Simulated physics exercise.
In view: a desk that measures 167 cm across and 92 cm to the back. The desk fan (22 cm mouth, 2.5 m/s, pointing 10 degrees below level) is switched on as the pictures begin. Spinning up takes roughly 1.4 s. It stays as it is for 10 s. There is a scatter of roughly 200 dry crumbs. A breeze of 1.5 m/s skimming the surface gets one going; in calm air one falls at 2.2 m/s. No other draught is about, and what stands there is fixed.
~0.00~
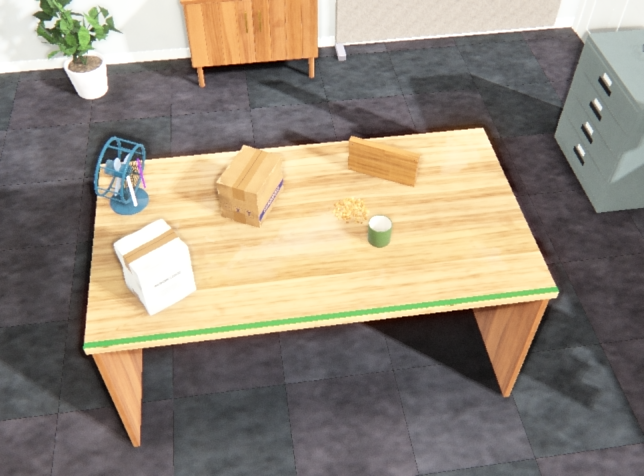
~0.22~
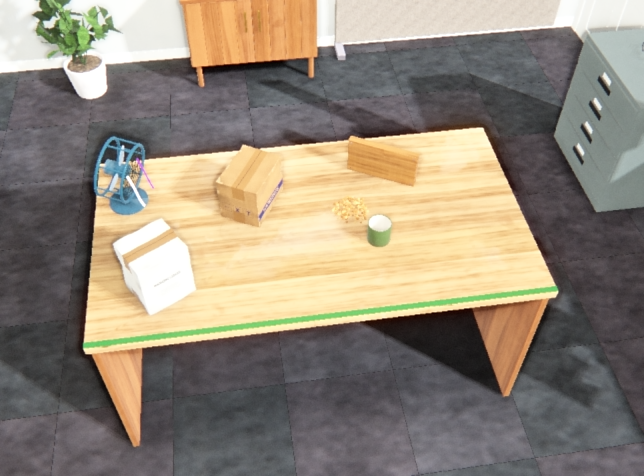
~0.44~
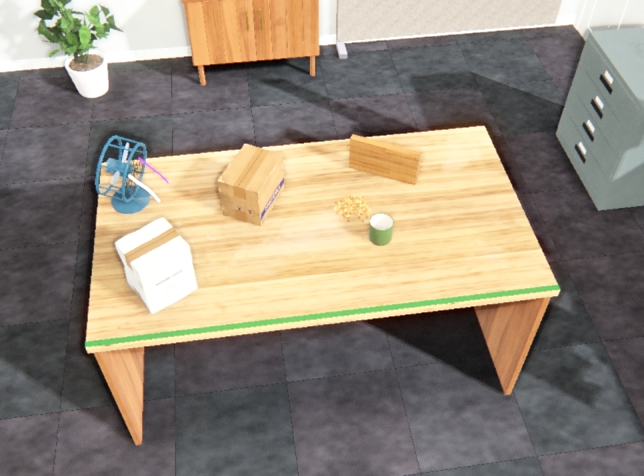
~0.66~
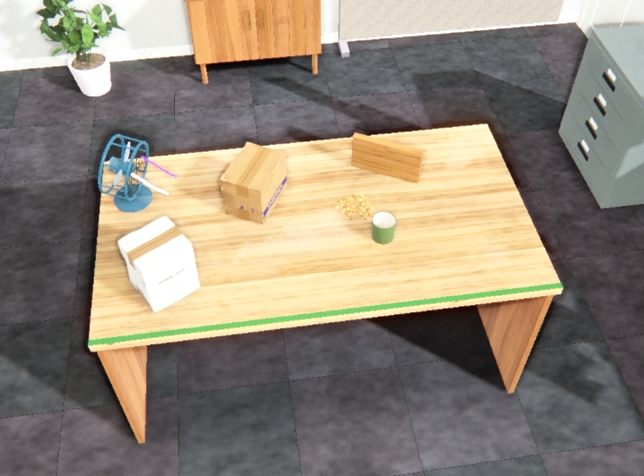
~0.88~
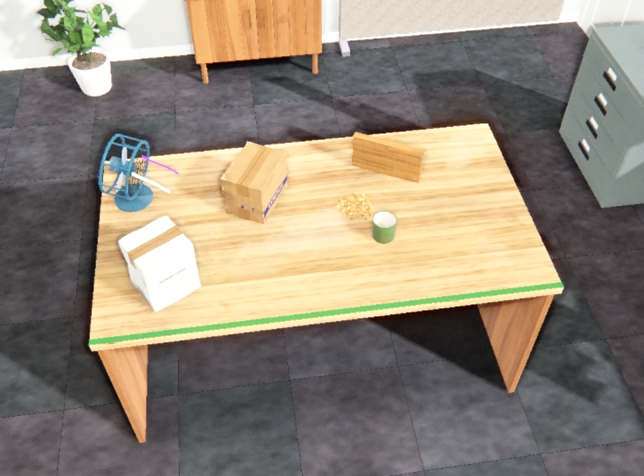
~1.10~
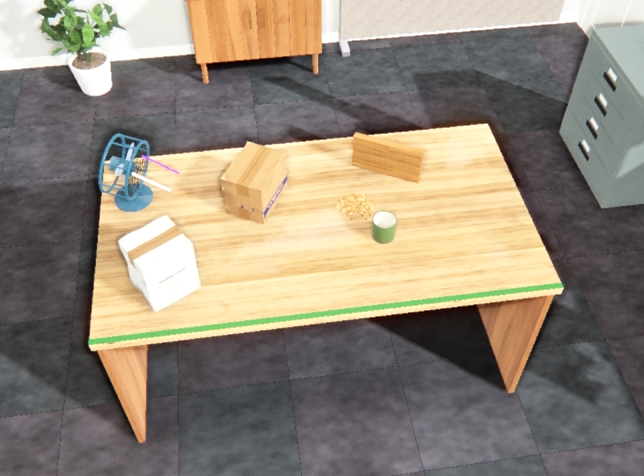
A blue desk fan blowing its ribbons out over a wooden desk, while the crumbs, mug, boxes and board stay still.
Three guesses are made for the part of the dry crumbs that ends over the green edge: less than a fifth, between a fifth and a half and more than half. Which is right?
Of the dry crumbs, less than a fifth end over the green edge.
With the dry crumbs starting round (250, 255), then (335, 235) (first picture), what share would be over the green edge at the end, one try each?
In that order: 100 %, 0 %.
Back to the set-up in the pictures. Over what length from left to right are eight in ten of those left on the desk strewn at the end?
About 10 cm.
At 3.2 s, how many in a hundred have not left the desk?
Near 100 %.
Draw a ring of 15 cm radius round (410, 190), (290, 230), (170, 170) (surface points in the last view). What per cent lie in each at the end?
In turn about 0 %, 0 %, 0 %.
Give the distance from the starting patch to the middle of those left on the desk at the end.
Roughly 0 cm.
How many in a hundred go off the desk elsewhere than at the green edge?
Some 0 per cent.
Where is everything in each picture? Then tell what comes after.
In the first picture, the middle of the dry crumbs is near (351, 210), none has stirred yet and the mouth of the desk fan is at (121, 170).
In the second picture, the middle of the dry crumbs is near (350, 208), none has stirred yet and the green edge is centred on (329, 319).
In the third picture, the middle of the dry crumbs is near (352, 207), none has stirred yet, the top of a mug is at (382, 222) and the top of a board is at (385, 145).
In the fourth picture, the middle of the dry crumbs is near (355, 205) and none has stirred yet.
In the fifth picture, the middle of the dry crumbs is near (355, 204) and none has stirred yet.
In the sixth picture, the middle of the dry crumbs is near (355, 205) and none has stirred yet.
After 2.0 s the count stands so, 0 % are over the green edge; the middle of those still in play is near (355, 205).
After 3.2 s the count stands so, 0 % are over the green edge; the middle of those still in play is near (355, 205).
After 5.5 s the count stands so, 0 % are over the green edge; the middle of those still in play is near (355, 205).
After 10.0 s, at the end, 0 % are over the green edge; the middle of those still in play is near (355, 205).
